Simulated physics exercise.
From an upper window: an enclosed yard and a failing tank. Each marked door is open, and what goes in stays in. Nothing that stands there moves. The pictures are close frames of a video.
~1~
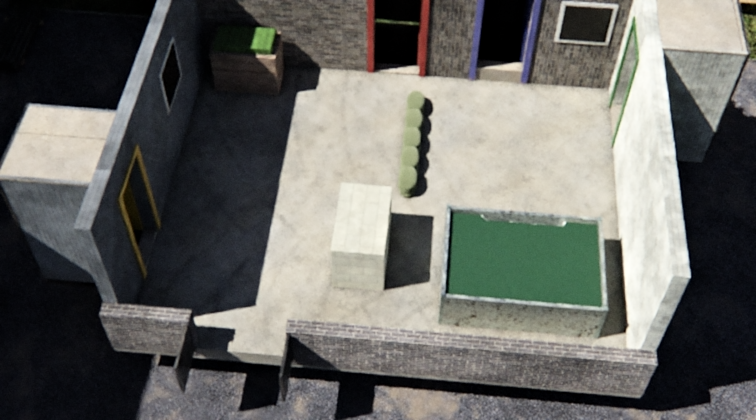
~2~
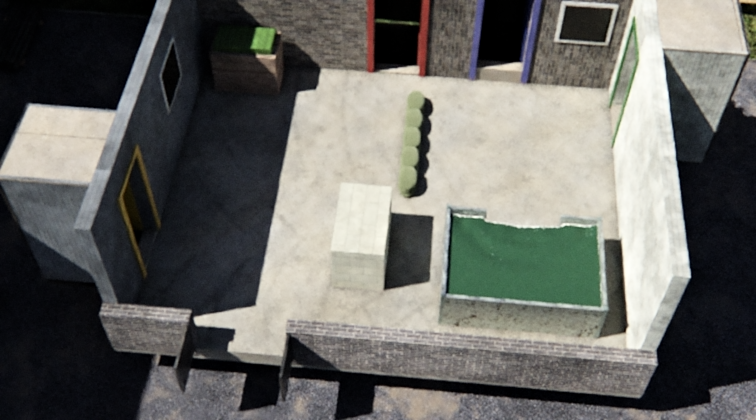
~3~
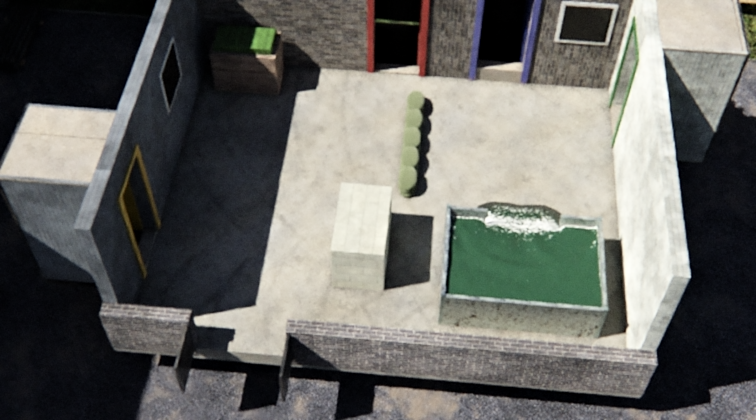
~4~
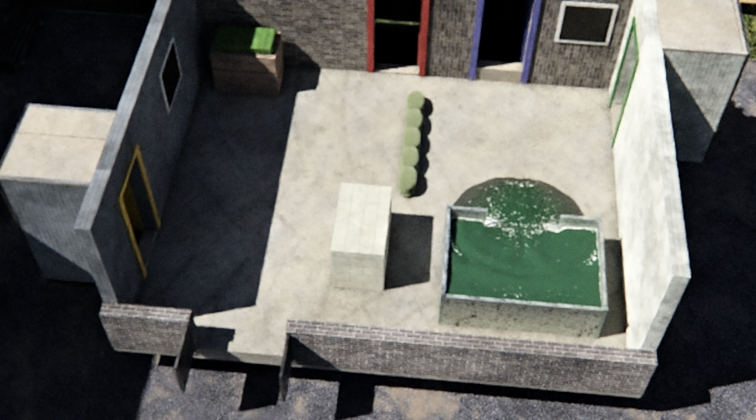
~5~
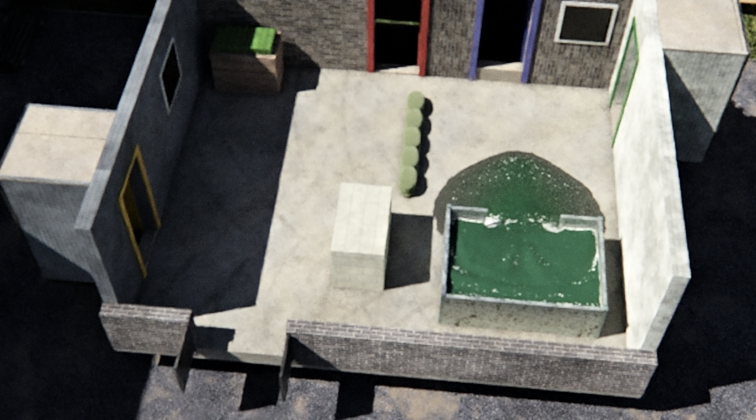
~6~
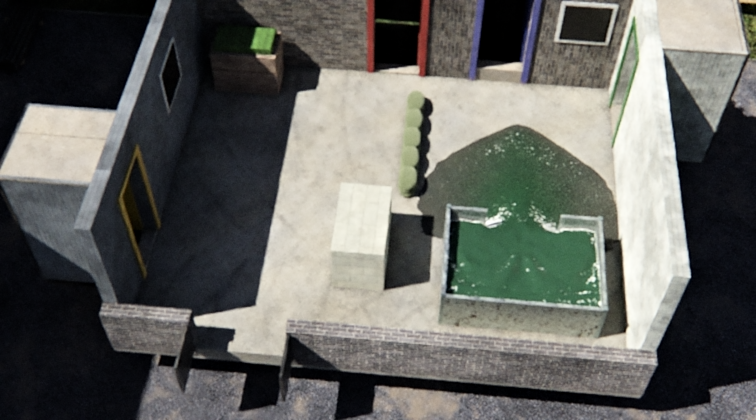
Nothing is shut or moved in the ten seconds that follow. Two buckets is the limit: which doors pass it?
In the end: The green door floods; the yellow door holds within the limit; the red door floods; the blue door holds within the limit.
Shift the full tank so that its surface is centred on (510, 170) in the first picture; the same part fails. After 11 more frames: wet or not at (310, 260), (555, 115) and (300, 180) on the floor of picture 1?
In that order: Clear, under water, not flooded.
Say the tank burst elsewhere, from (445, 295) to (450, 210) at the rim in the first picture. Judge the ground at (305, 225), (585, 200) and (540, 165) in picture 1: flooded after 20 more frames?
In turn: Not flooded, free of water, awash.
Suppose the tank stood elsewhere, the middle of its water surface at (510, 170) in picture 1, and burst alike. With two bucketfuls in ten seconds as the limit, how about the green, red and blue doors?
Then: The green one takes more, the red one is over, the blue one passes that mark.
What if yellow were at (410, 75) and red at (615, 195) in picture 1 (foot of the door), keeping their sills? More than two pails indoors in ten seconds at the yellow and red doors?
Then: The yellow one is over; the red one is over.
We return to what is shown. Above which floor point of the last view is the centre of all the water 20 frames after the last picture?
Close to (506, 186).
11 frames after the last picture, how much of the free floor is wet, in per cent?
Roughly 30 per cent.
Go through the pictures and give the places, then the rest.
The first picture shows the open tank at (523, 259) is whole and still.
In the second picture, water pours out on the open tank's far side and has run to a hidden place.
In the third picture, water pours out on the open tank's far side and has run to (553, 213).
In the fourth picture, water pours out on the open tank's far side and has run to (532, 182).
In the fifth picture, water pours out on the open tank's far side and has run to (532, 157).
In the sixth picture, water pours out on the open tank's far side and has run to (529, 131).
A moment on, water covers 30 % of the floor; the green door wet at the sill, nothing in, the yellow door not reached, the red door not reached, the blue door wet at the sill, nothing in.
Next, water covers 30 % of the floor; the green door under two buckets in, the yellow door not reached, the red door under two buckets in, the blue door wet at the sill, nothing in.
Then, water covers 40 % of the floor; the green door over two buckets in, the yellow door not reached, the red door over two buckets in, the blue door wet at the sill, nothing in.
Later, water covers 60 % of the floor; the green door over two buckets in, the yellow door wet at the sill, nothing in, the red door over two buckets in, the blue door wet at the sill, nothing in.
In the end, water covers 90 % of the floor; the green door over two buckets in, the yellow door wet at the sill, nothing in, the red door over two buckets in, the blue door wet at the sill, nothing in.
